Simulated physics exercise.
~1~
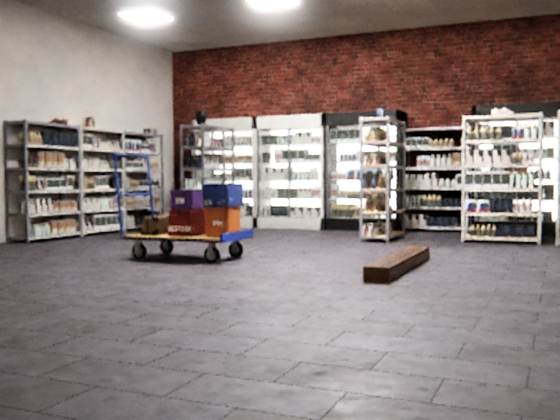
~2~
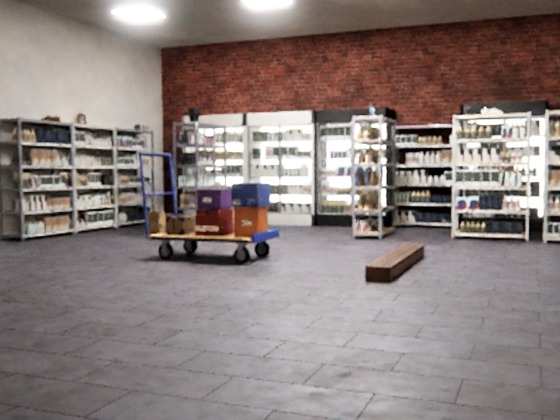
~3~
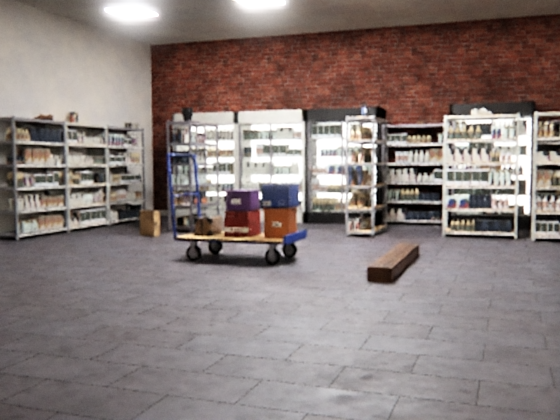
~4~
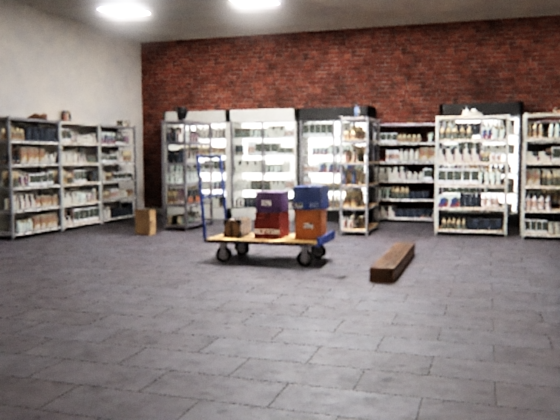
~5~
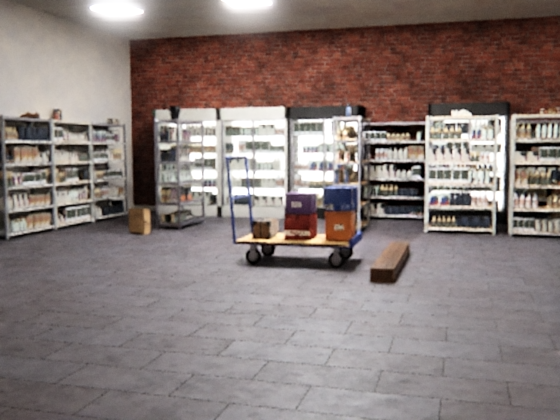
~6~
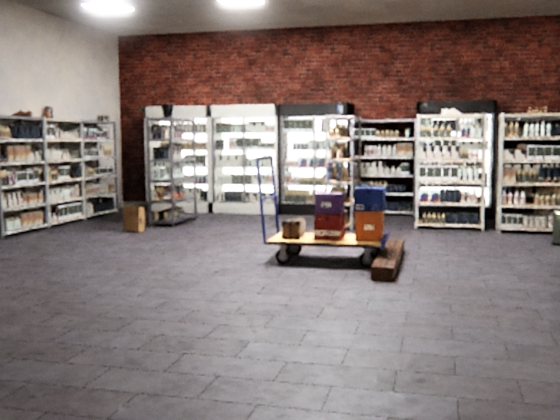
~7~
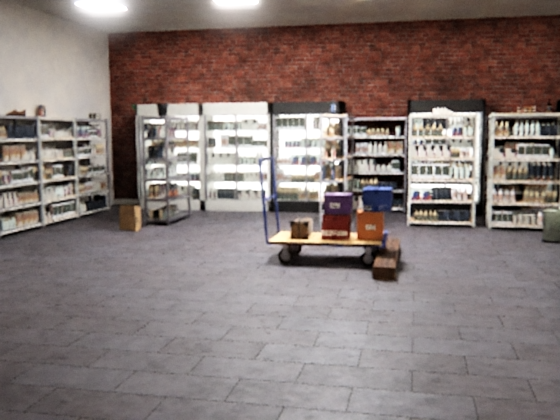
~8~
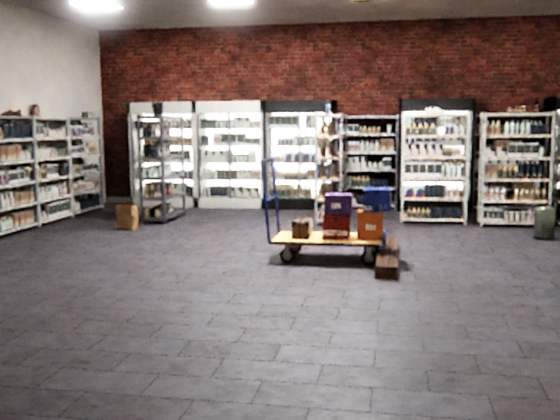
A blue-handled trolley carrying blue, purple, red, orange and brown boxes rolled right across a tiled storeroom lined with shelves until it stopped against a low wooden kerb, where the boxes shifted slightly but all stayed on the deck.
